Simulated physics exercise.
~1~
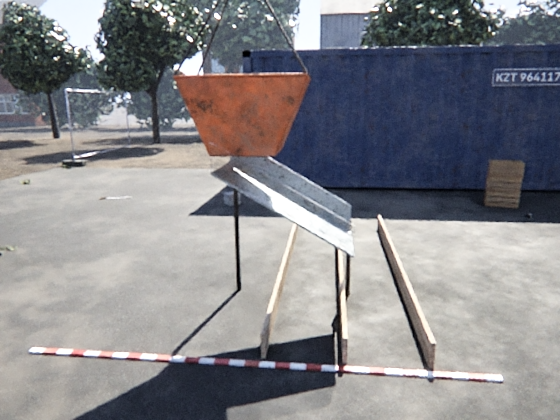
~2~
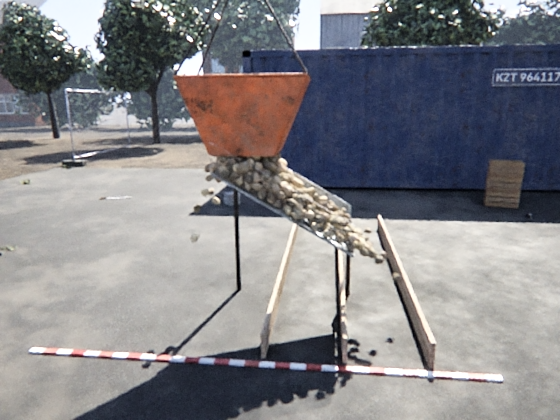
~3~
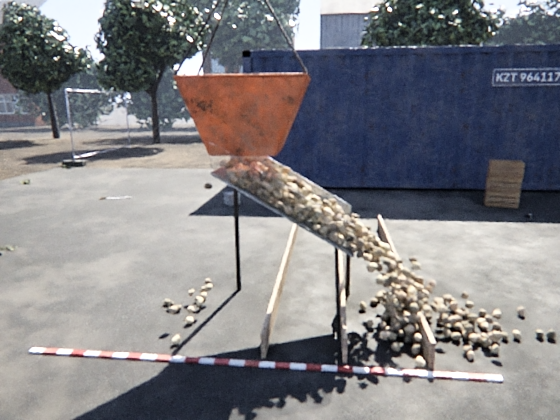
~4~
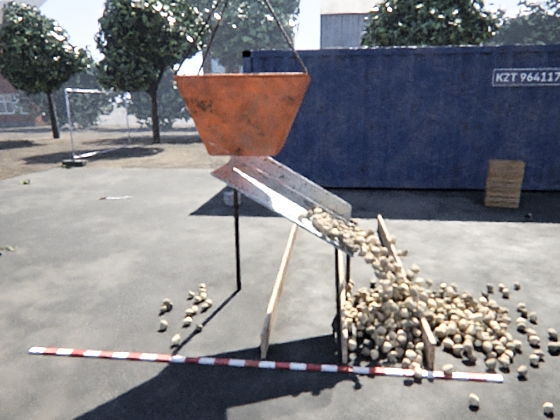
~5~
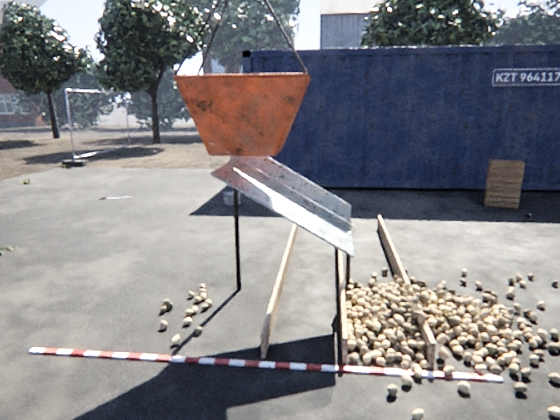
Smooth, pale stones pour from the bottom of an orange skip hanging above a sloping steel chute on a paved yard, with a blue container behind. They cover the steel and slide down to the right, while a few drop off to the left and settle in a small scatter on the ground. The skip empties, and the stream tumbles off the lower edge among the wooden planks, piling up and spilling past the rightmost one. The last stones leave the steel bare. Just over half lie in the right bay, most of the rest spread beyond it to the right.
